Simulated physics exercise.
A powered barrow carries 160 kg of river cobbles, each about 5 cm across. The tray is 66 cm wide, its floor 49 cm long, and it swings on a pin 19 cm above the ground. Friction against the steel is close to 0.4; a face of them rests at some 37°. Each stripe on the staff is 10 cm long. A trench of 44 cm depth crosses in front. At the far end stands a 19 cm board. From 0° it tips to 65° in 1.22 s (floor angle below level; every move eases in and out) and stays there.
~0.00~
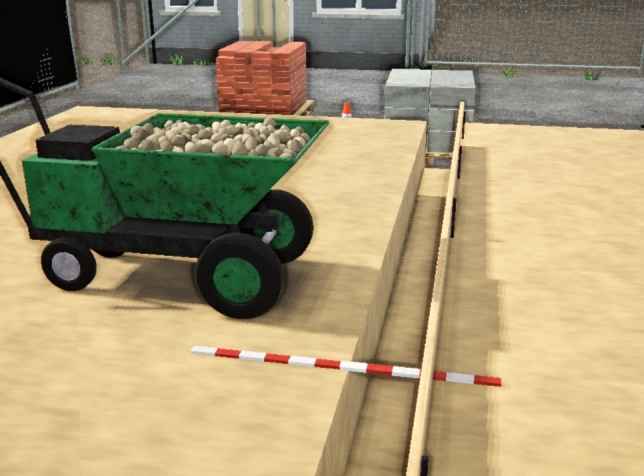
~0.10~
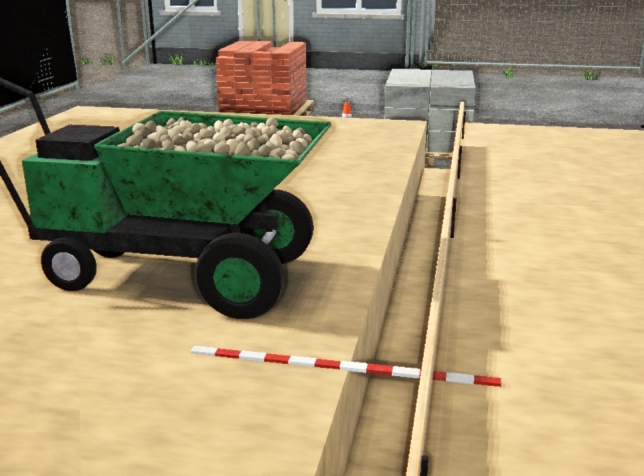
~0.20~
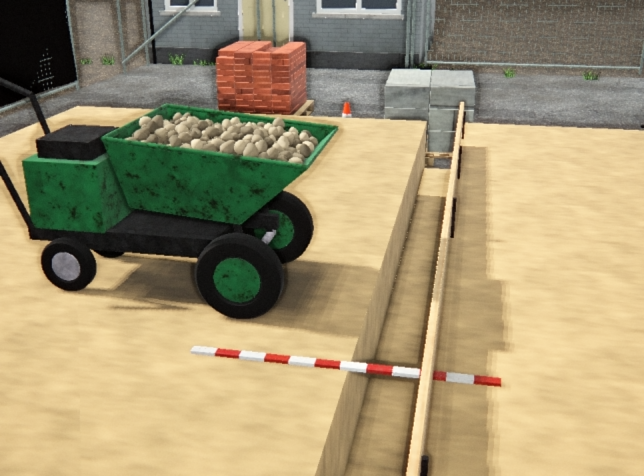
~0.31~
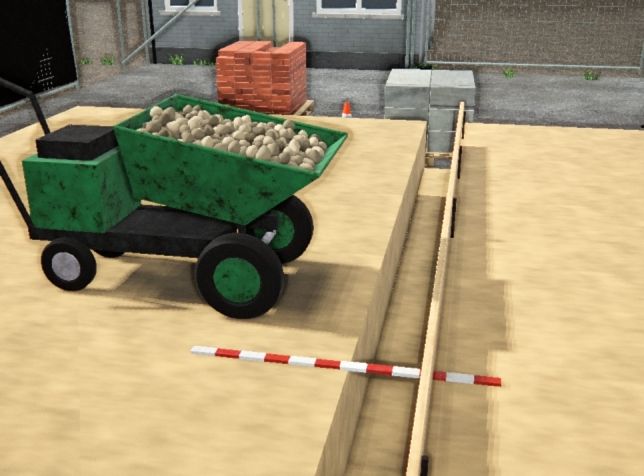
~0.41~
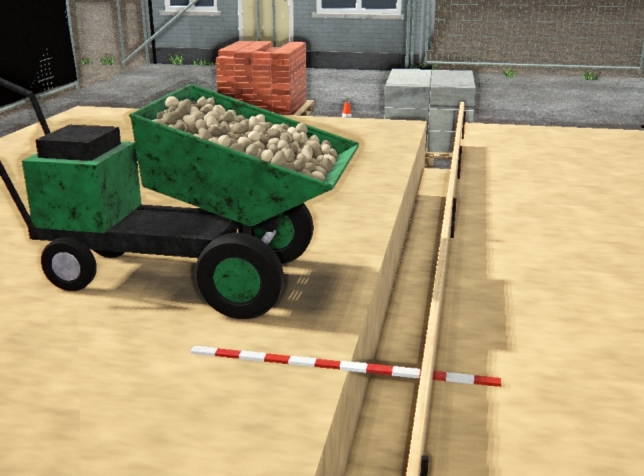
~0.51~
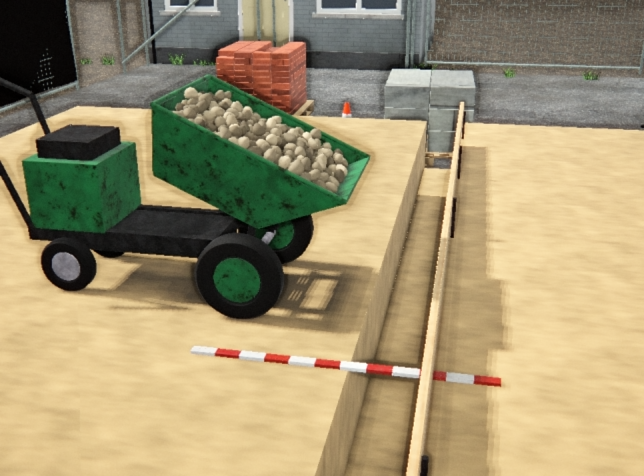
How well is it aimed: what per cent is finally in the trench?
Roughly 94 per cent ends in the trench.
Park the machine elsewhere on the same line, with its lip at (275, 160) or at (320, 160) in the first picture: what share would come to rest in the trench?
About 100 and 60 per cent.
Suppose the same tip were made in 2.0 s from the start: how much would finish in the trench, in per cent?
It would be near 100 per cent.
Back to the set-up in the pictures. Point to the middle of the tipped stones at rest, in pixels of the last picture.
Their middle is at about (404, 358).
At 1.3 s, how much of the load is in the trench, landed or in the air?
About 30 per cent by then.
After 0.9 s the floor is at 55°; 100 % in the tray; the foremost stones are at (383, 236).
After 1.3 s the floor is at 65°; 68 % in the tray, 30 % in the trench, 2 % past the trench; the foremost stones are at (465, 271).
After 1.7 s the floor is at 65°; 35 % in the tray, 60 % in the trench, 6 % past the trench; the foremost stones are at (544, 310).
After 3.6 s the floor is at 65°; 0 % in the tray, 94 % in the trench, 6 % past the trench; the foremost stones are at (588, 316).
